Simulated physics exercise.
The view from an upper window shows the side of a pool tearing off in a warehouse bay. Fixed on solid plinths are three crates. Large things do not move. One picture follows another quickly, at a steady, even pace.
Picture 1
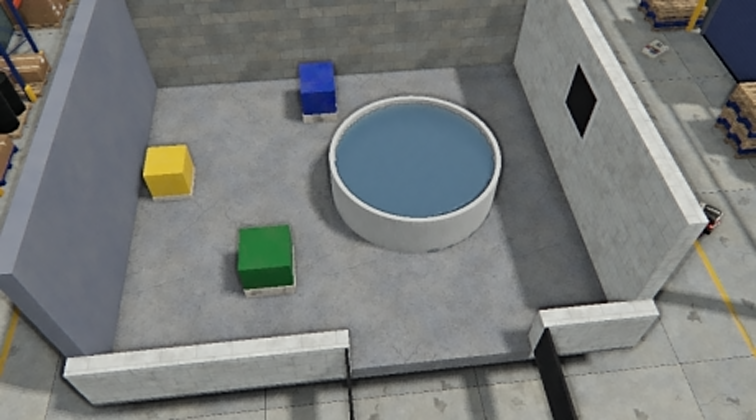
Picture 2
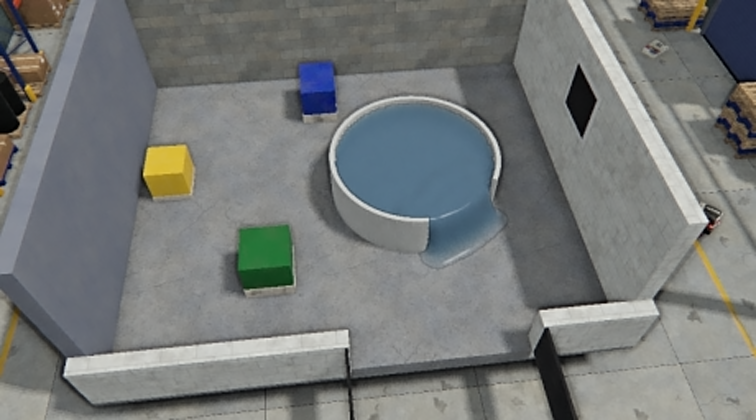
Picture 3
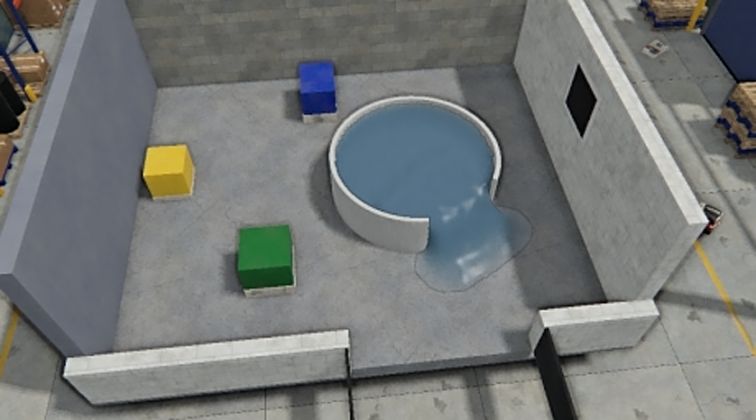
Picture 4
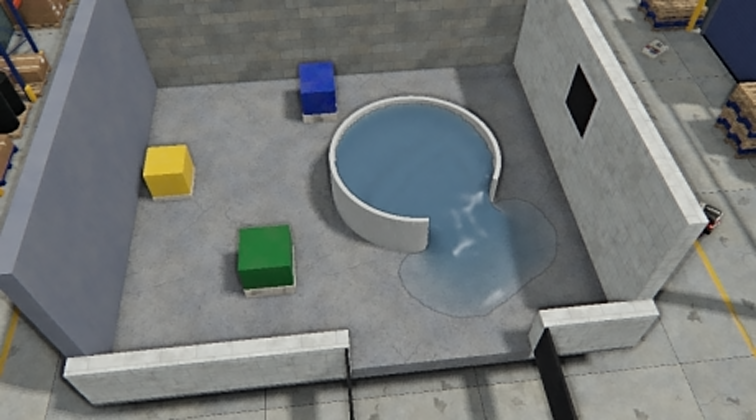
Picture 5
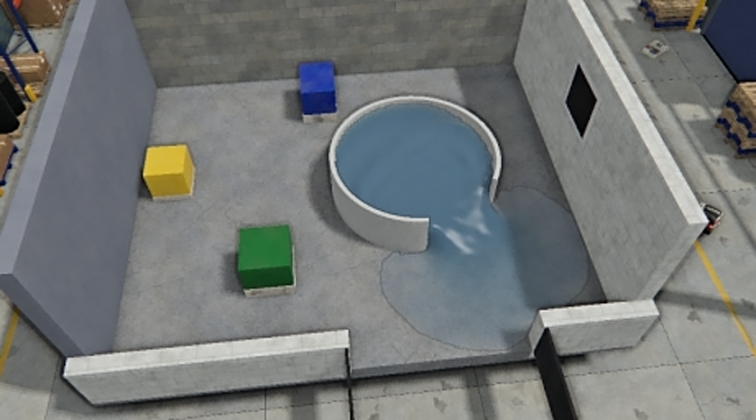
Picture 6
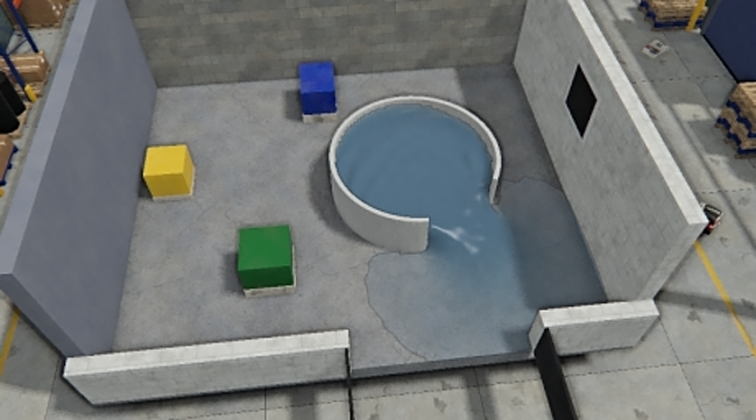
A round pool losing part of its side in a warehouse bay, with water pouring out and spreading across the grey floor.
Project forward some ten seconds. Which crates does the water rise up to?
At the end, the green crate is missed, the yellow crate is missed, the blue crate is missed.
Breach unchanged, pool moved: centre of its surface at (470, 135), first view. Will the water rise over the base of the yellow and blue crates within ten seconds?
For the yellow crate, it is overrun; for the blue crate, it is missed.
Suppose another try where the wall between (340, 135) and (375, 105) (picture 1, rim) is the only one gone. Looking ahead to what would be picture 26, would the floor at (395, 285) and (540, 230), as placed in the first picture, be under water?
Waterless, waterless.
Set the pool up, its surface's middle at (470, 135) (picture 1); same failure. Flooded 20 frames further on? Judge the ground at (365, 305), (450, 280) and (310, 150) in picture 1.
As listed: Awash, under water, no water.
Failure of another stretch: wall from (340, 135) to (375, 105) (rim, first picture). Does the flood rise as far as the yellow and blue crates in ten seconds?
Note: Yellow crate is overtopped; blue crate is overtopped.
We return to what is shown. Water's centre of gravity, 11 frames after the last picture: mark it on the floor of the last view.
The balance point is around (458, 220).
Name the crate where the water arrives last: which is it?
Easy - the one in yellow.
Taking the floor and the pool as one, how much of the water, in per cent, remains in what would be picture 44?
I'd say around 64 per cent.
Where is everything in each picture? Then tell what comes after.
The first frame shows the round pool at (415, 157) is whole and still.
In the second frame, water pours out at (465, 225) and has run to (500, 213).
In the third frame, the front is at (525, 223), out from the gap at (464, 228).
In the fourth frame, the front is at (551, 236), out from the gap at (464, 229).
In the fifth frame, the front is at (582, 278), out from the gap at (464, 229).
In the sixth frame, water pours out at (464, 229) and has run to (607, 304).
A moment on, water covers 20 % of the floor; the green crate not reached, the yellow crate not reached, the blue crate not reached.
Next, water covers 20 % of the floor; the green crate not reached, the yellow crate not reached, the blue crate not reached.
Then, water covers 30 % of the floor; the green crate not reached, the yellow crate not reached, the blue crate not reached.
Later, water covers 50 % of the floor; the green crate water round its plinth, the yellow crate not reached, the blue crate water round its plinth.
In the end, water covers 80 % of the floor; the green crate stayed above the water, the yellow crate stayed above the water, the blue crate stayed above the water.
